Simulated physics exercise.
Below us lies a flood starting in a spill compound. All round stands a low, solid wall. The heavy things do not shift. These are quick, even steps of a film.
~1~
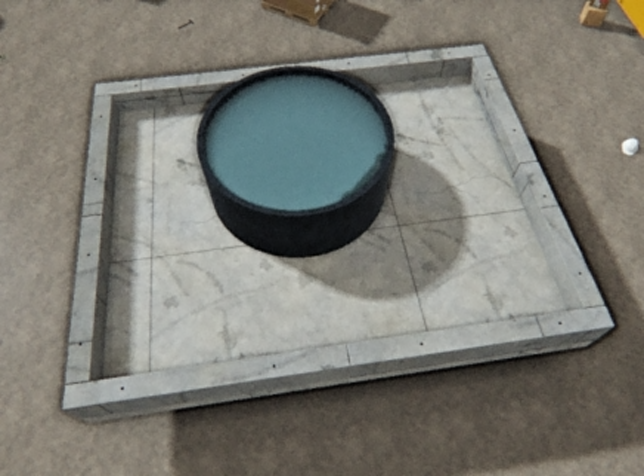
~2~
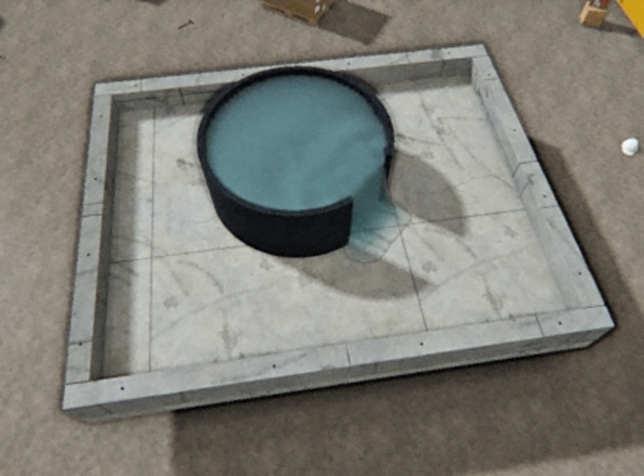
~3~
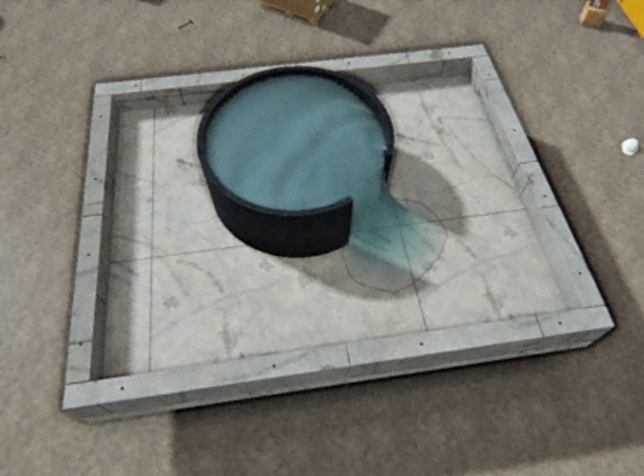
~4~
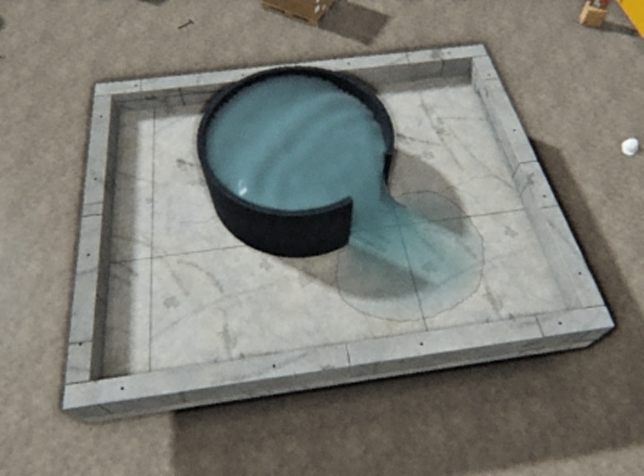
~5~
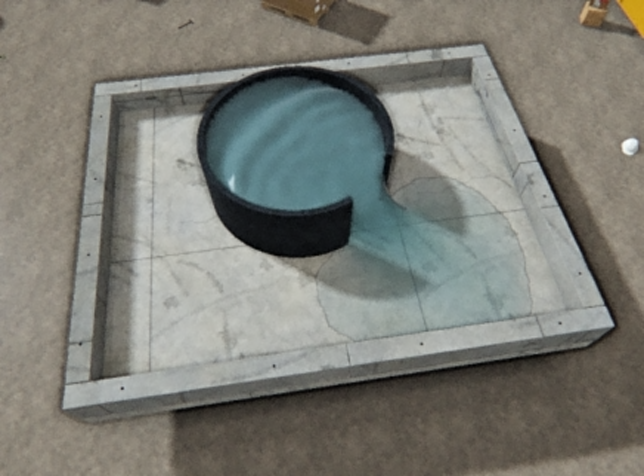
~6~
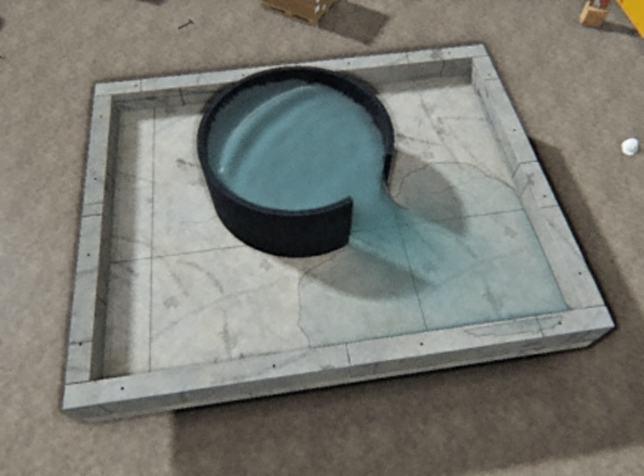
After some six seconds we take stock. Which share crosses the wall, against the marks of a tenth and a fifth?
It loses less than a tenth.
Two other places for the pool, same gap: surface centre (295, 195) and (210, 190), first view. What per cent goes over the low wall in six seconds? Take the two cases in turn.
About 12 and 6 per cent.
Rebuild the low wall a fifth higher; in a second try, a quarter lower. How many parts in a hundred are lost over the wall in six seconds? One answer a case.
Roughly 2 per cent, then 14 per cent.
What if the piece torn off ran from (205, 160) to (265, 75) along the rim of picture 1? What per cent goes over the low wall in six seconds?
Roughly 16 per cent.
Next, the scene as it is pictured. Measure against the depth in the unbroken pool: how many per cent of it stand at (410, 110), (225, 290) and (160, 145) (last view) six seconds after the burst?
In that order: 20, 4 and 25 per cent.
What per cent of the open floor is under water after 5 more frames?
Roughly 35 per cent.
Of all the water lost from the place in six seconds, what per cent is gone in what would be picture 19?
Roughly 90 per cent.
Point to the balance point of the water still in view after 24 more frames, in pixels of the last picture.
Close to (358, 208).
A moment on, water covers 30 % of the floor; the low wall has let 0 % over.
Next, water covers 30 % of the floor; the low wall has let 1 % over.
Then, water covers 50 % of the floor; the low wall has let 6 % over.
Later, water covers 70 % of the floor; the low wall has let 6 % over.
In the end, water covers 80 % of the floor; the low wall has let 6 % over.
